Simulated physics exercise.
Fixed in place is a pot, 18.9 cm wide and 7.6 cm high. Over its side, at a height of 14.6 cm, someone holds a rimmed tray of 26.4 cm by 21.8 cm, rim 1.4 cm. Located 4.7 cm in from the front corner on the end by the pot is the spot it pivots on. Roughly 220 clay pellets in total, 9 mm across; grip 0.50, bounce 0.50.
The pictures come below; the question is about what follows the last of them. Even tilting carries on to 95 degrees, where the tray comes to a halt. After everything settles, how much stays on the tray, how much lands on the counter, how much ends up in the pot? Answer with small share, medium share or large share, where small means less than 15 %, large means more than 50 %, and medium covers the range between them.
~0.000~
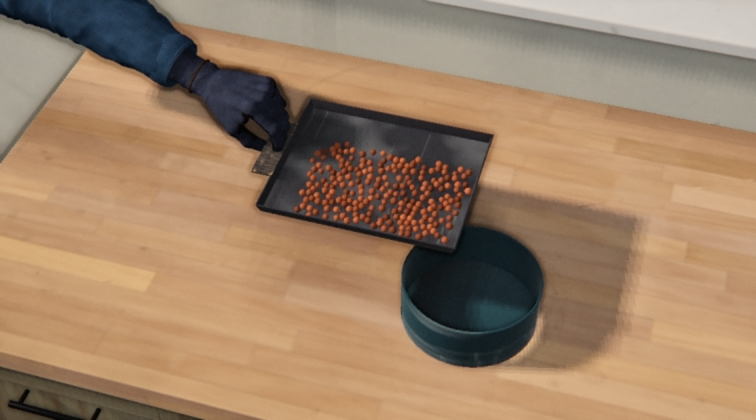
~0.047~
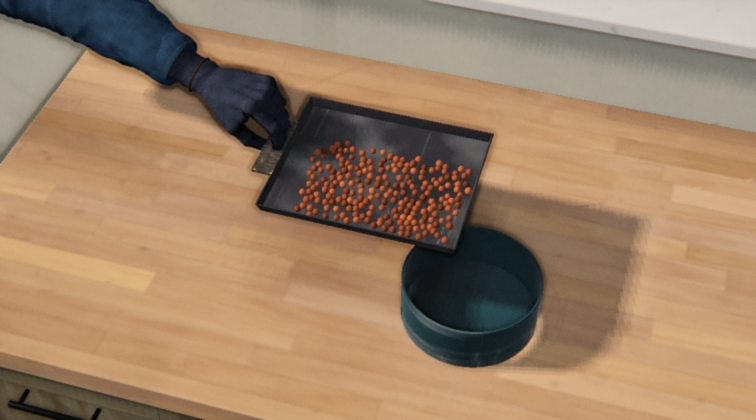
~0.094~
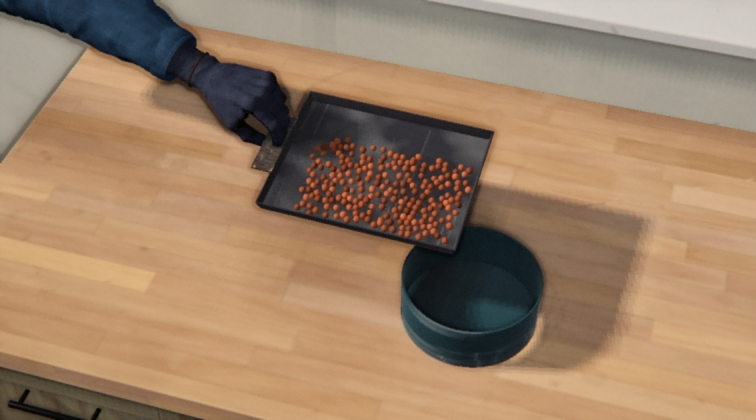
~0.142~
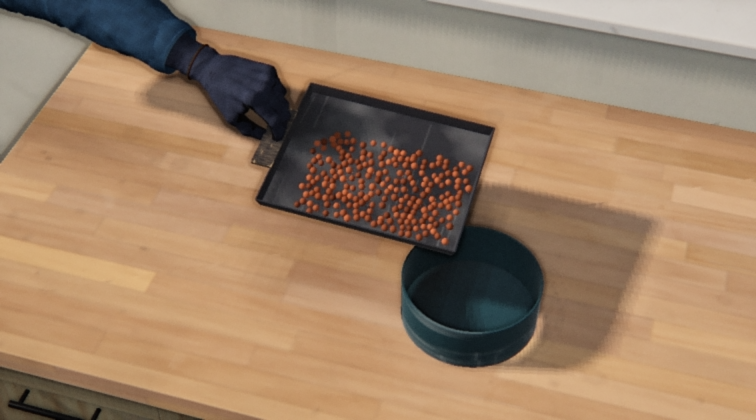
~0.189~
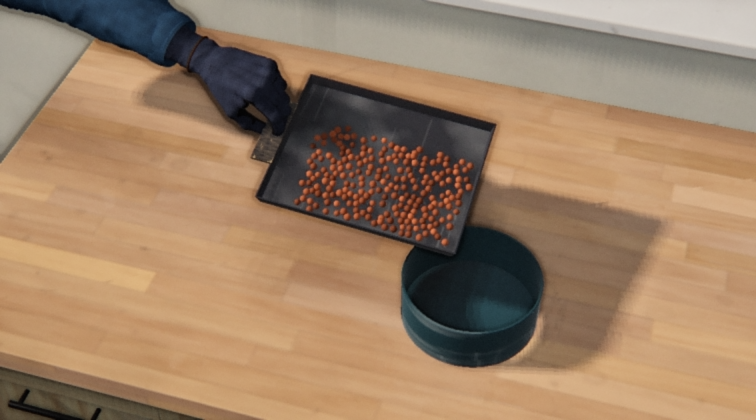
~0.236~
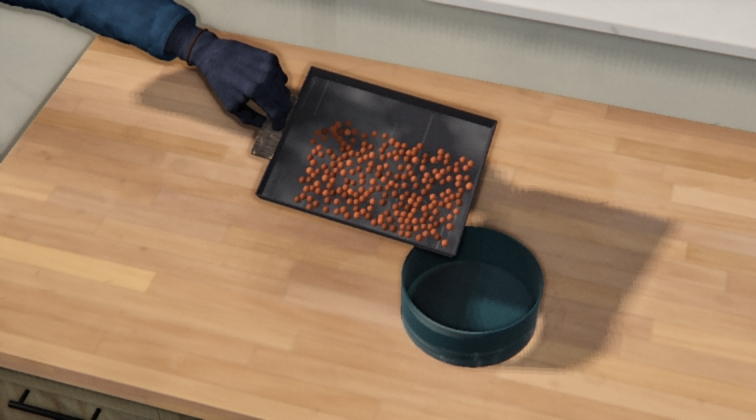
Tray - small share; counter - medium share; pot - large share.
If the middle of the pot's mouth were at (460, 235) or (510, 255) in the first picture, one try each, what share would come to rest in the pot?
Try one: ~ 15 %; try two: ~ 20 %.
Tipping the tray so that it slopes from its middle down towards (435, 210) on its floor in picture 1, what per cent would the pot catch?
Around 100 percent of them.
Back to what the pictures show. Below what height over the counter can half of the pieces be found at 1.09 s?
The halfway mark is near 20 cm.
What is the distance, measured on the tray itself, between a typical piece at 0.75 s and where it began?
It has moved some 4 cm from its start.
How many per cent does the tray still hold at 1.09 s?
Roughly 100 percent of the load, I'd say.
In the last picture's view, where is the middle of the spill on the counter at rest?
(395, 369), about.
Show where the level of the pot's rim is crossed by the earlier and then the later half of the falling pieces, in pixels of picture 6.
Around (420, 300), then (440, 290).
After 0.75 s, tilt 52 degrees; the tray holds 100 %, the pot 0 %.
Then, at 1.09 s, tilt 78 degrees; the tray holds 100 %, the pot 0 %.
After 1.53 s, tilt 95 degrees; the tray holds 5 %, the pot 60 %.
By 2.2 s all is still; tray 0 %, counter 30 %, pot 70 %.
